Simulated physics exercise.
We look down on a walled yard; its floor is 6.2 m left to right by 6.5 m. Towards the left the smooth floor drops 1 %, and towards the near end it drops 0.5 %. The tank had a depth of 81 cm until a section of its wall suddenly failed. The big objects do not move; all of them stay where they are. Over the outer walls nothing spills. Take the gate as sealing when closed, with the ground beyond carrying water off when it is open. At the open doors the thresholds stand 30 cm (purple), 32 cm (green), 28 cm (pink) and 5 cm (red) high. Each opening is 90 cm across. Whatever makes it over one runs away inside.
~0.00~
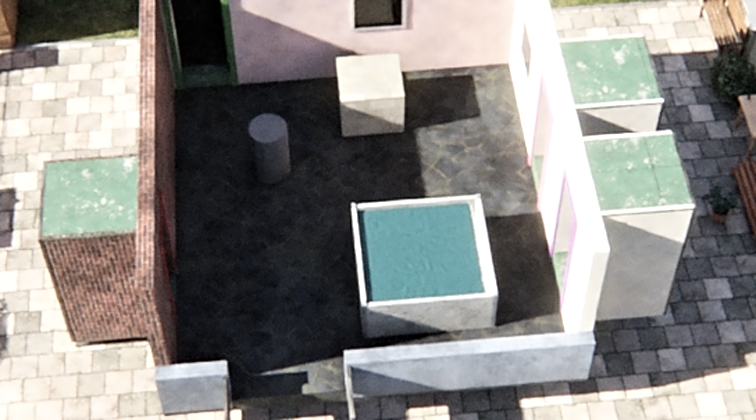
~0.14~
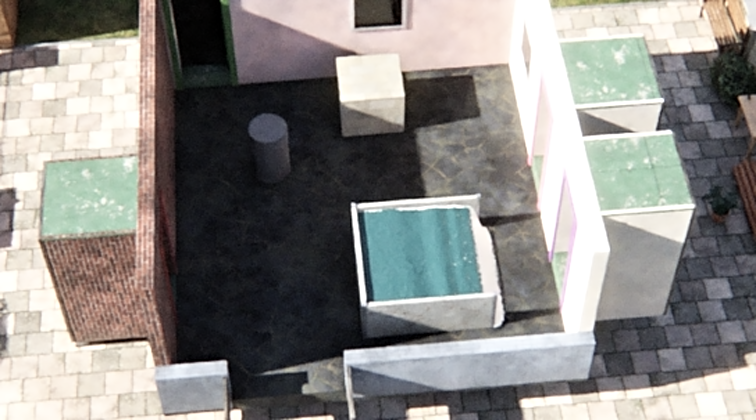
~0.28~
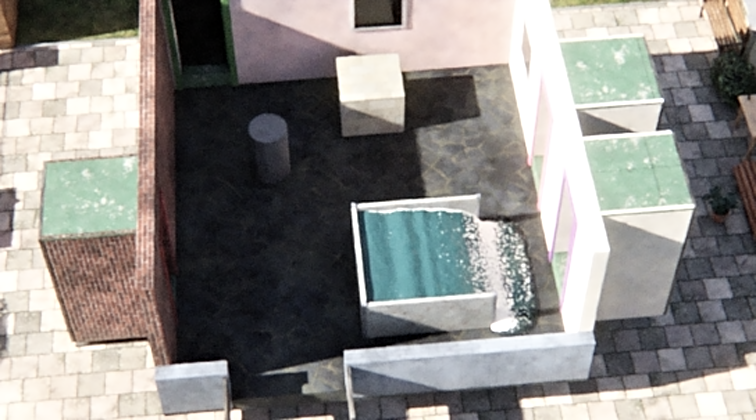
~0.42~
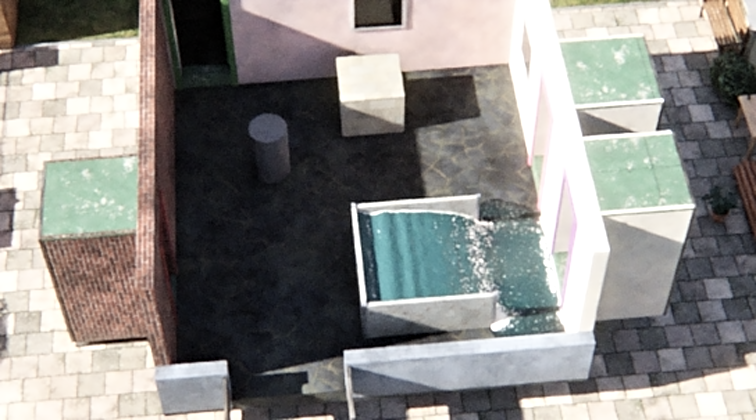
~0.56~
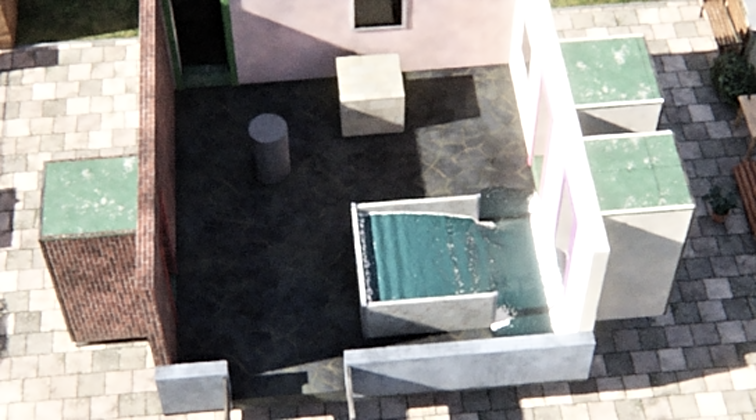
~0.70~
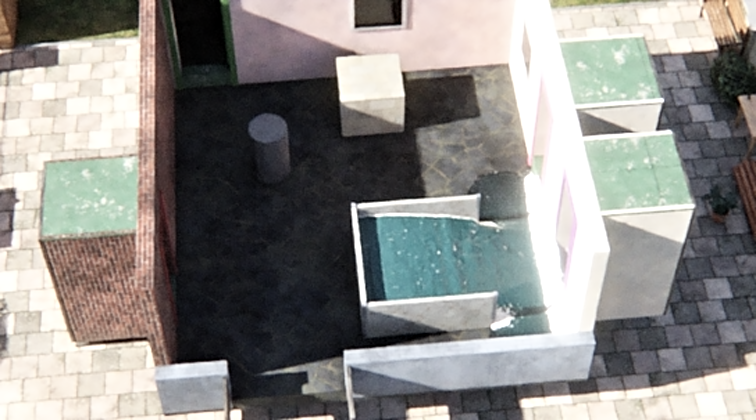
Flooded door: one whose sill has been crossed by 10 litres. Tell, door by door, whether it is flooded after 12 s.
One by one: Purple door: Surplus. Green door: Short. Pink door: Short. Red door: Surplus.
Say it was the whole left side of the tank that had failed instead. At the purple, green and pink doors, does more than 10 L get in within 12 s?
At purple the amount is beneath the mark, at green it is beneath the mark, and at pink it is beneath the mark.
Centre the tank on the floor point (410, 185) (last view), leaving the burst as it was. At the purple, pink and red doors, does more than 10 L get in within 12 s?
Well, against that limit, at purple it's within bounds, at pink it's too much, and at red it's too much.
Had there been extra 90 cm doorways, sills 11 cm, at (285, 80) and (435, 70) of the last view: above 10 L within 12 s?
So the first one doesn't reach it, while the second one exceeds it.
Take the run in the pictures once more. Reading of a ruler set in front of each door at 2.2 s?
Depths in cm: Purple 39, green 0, pink 20, red 0.
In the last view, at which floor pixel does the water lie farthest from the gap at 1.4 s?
That lands around (511, 97) in the last picture.
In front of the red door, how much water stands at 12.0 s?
Roughly 8.0 centimetres.
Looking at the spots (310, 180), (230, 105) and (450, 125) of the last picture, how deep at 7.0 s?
3, 5 and 10 cm.
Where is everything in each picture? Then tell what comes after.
The first frame shows still water, 81 cm deep, in the tank at (423, 252).
In the second frame, the front is at (502, 324), 1.0 m from the gap at (483, 267); 0.3 m2 of floor is under water; 81 cm left at the back of the tank.
In the third frame, water pours out at (482, 268) and has run 1.2 m, to (522, 332); typically 12 cm deep outside, 81 cm at the tank's back.
In the fourth frame, the front is at a hidden place, 1.6 m from the gap at (482, 269); 2.9 m2 of floor is under water; 77 cm left at the back of the tank.
In the fifth frame, the front is at a hidden place, 2.0 m from the gap at (482, 270); 3.8 m2 of floor is under water; 69 cm left at the back of the tank.
In the sixth frame, water pours out at (482, 270) and has run 2.3 m, to (530, 175); typically 18 cm deep outside, 70 cm at the tank's back.
After 1.4 s water covers 15 % of the floor and is deepest (60 cm) near (565, 357); purple door 54 cm at the sill, 110 L in, green door not reached, pink door 24 cm at the sill, 0 L in, red door not reached.
After 2.2 s water covers 35 % of the floor and is deepest (48 cm) near (565, 357); purple door 39 cm at the sill, 188 L in, green door not reached, pink door 20 cm at the sill, 1 L in, red door not reached.
After 3.5 s water covers 55 % of the floor and is deepest (32 cm) near (177, 381); purple door 20 cm at the sill, 203 L in, green door not reached, pink door 12 cm at the sill, 1 L in, red door 6 cm at the sill, 0 L in.
After 7.0 s water covers 90 % of the floor and is deepest (16 cm) near (553, 358); purple door 14 cm at the sill, 203 L in, green door 6 cm at the sill, 0 L in, pink door 8 cm at the sill, 1 L in, red door 7 cm at the sill, 19 L in.
After 12.0 s water covers 100 % of the floor and is deepest (12 cm) near (267, 344); purple door 5 cm at the sill, 203 L in, green door 7 cm at the sill, 0 L in, pink door 4 cm at the sill, 1 L in, red door 8 cm at the sill, 46 L in.
